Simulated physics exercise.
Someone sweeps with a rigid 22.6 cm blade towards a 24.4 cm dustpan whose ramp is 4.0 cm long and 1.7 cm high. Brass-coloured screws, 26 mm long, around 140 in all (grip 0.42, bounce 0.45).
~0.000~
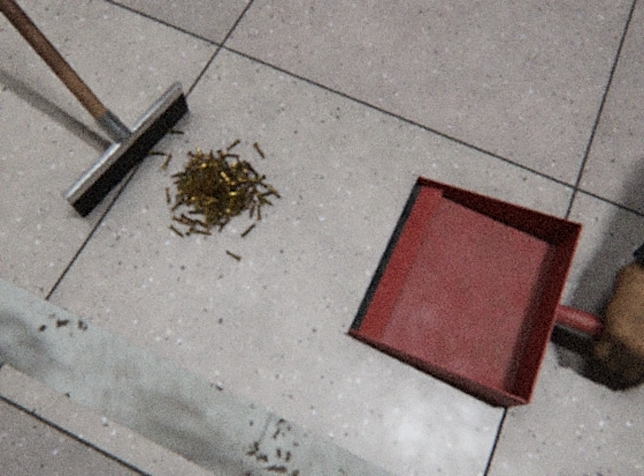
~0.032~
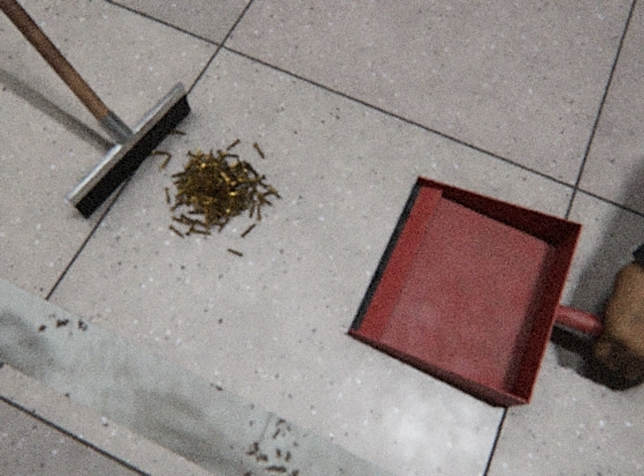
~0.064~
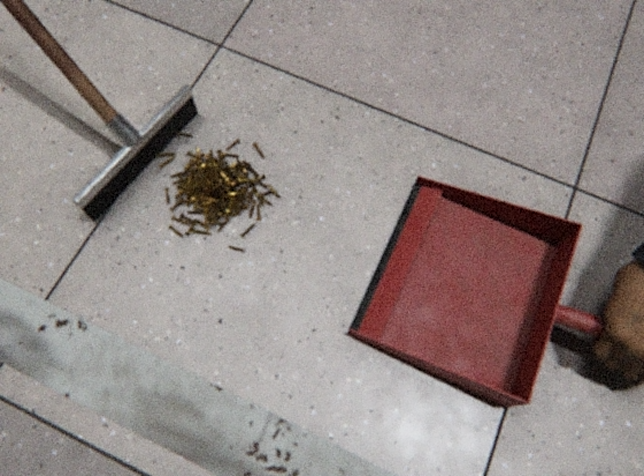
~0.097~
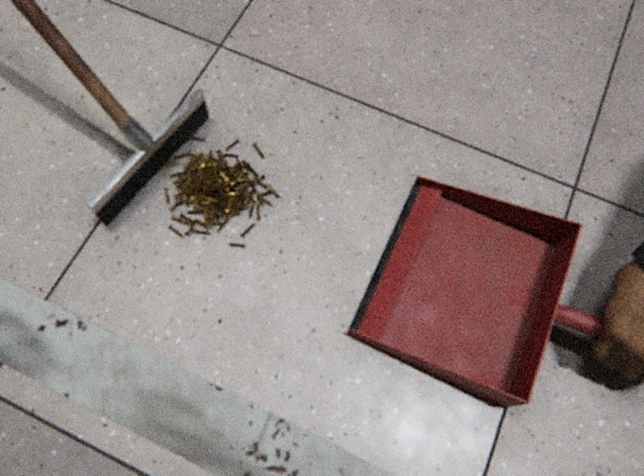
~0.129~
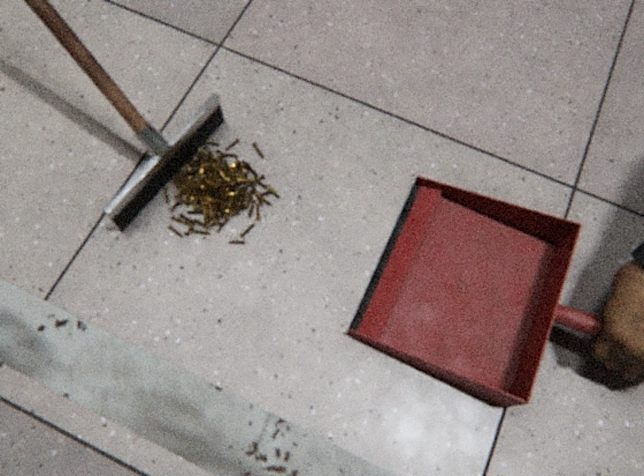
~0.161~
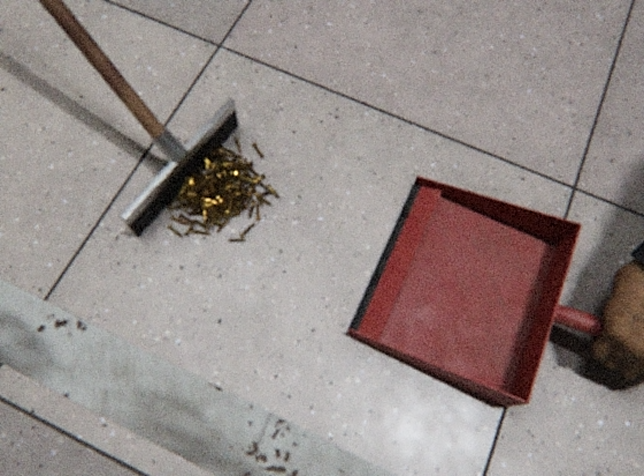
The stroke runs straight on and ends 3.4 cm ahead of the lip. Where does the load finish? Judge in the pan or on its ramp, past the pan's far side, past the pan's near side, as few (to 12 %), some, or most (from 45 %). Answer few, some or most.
Pan some, far side few, near side few.
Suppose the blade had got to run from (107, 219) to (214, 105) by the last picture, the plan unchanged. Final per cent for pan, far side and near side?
Pan 10, far 0, near 5.
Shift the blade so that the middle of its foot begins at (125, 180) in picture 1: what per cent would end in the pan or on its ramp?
Some 20 per cent.
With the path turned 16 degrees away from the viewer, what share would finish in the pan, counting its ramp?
Then about 5 per cent.
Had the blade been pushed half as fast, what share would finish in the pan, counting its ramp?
In that case some 5 per cent.
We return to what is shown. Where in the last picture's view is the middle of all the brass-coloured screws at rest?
Around (372, 253).
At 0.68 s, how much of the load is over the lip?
Near 15 per cent so far.
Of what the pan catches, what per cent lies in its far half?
Roughly 50 per cent.
After 0.33 s, middle of the blade 17 cm from the lip; 0 % over the lip, far side 0 %, near side 0 %.
After 0.44 s, middle of the blade 9 cm from the lip; 0 % over the lip, far side 0 %, near side 5 %.
After 0.68 s, middle of the blade 5 cm from the lip; 15 % over the lip, far side 0 %, near side 5 %.
In the end, at 1.3 s, pan 15 %, far side 0 %, near side 5 %, in front of the lip or behind the blade 80 %.
